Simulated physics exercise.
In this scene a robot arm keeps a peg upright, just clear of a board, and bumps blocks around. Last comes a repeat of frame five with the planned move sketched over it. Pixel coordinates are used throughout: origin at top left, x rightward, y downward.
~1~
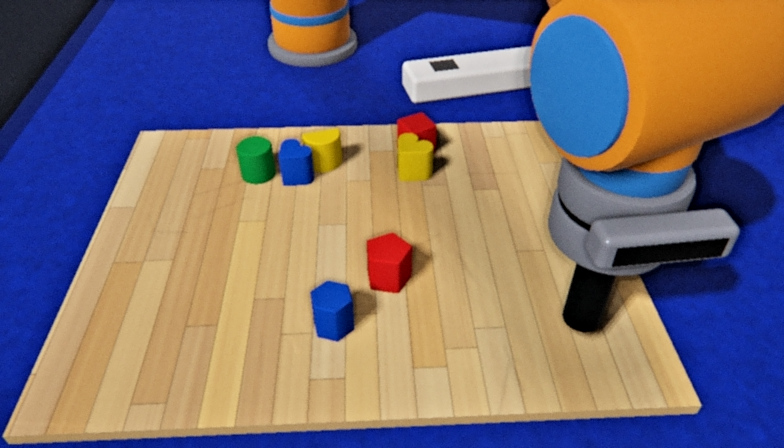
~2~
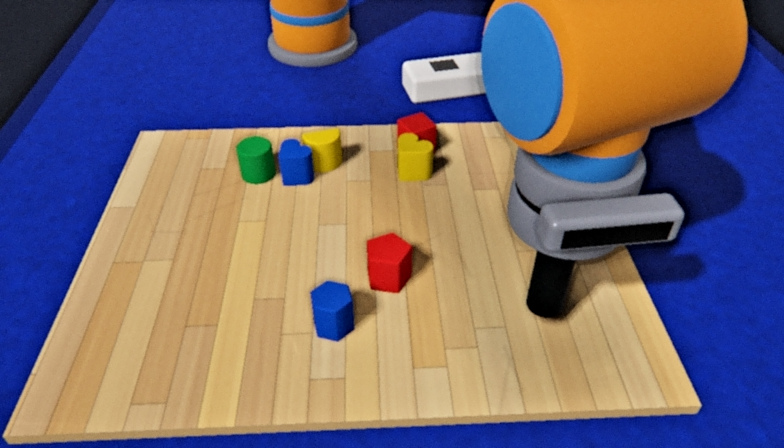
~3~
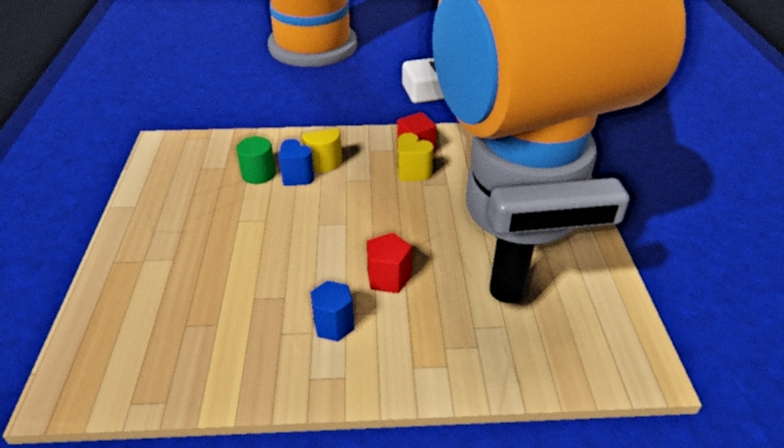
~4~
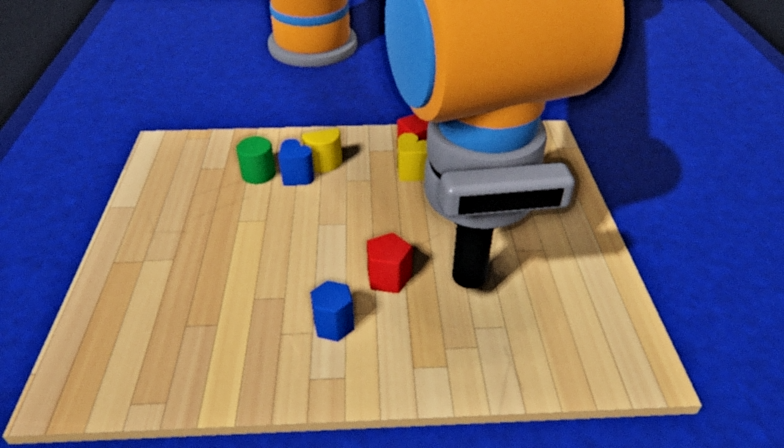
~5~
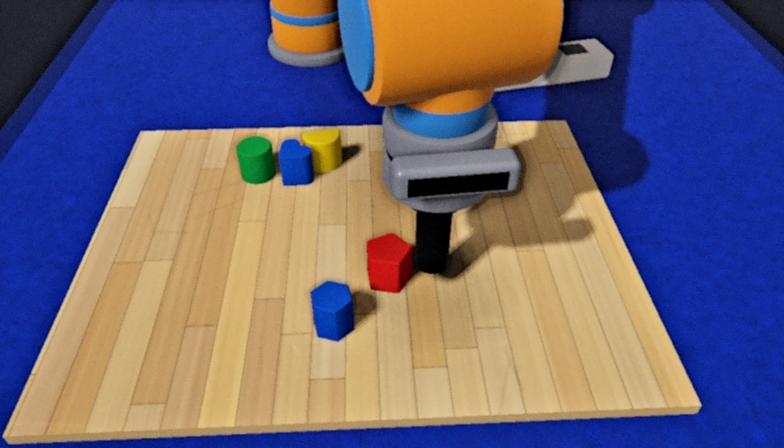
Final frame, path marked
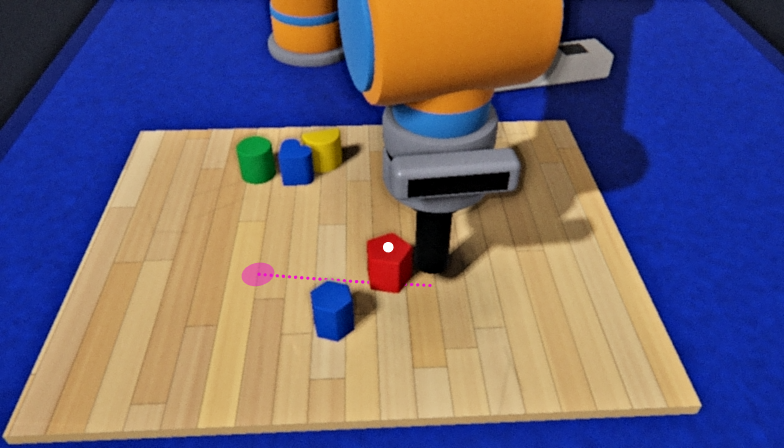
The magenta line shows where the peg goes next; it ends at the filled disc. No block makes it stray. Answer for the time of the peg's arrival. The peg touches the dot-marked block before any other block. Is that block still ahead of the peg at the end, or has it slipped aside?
I'd say it has come free.
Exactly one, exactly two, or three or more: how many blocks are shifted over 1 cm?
That push would leave one block displaced by more than about 1 cm.
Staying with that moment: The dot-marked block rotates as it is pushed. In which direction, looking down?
Clockwise from above.
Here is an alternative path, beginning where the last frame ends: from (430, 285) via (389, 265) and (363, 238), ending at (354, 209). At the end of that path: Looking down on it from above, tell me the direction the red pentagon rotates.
Viewed from above, counterclockwise.
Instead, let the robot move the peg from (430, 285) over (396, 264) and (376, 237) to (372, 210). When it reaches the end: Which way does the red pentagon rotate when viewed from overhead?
Viewed from above: Anti-clockwise.
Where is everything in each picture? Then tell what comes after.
In the first picture, tip of the peg at (581, 319), middles of tops, blue six-sided block at (331, 295), red pentagon at (388, 247).
In the second picture, peg at (544, 305), nothing pushed.
In the third picture, peg at (507, 291), nothing pushed.
In the fourth picture, peg at (469, 277), nothing pushed.
In the fifth picture, peg at (431, 263), blue six-sided block at (331, 295), red pentagon at (388, 247).
The line goes straight from (430, 285) to (258, 274); the dot is on the red pentagon.
The first path, step by step. One third of the way, peg at (371, 260); red pentagon at (339, 239), turned 10° clockwise.
Two thirds of the way, peg at (312, 256); red pentagon at (299, 225), turned 45° clockwise.
At the end, peg at (253, 251); blue six-sided block unmoved; red pentagon at (293, 222), turned 65° clockwise.
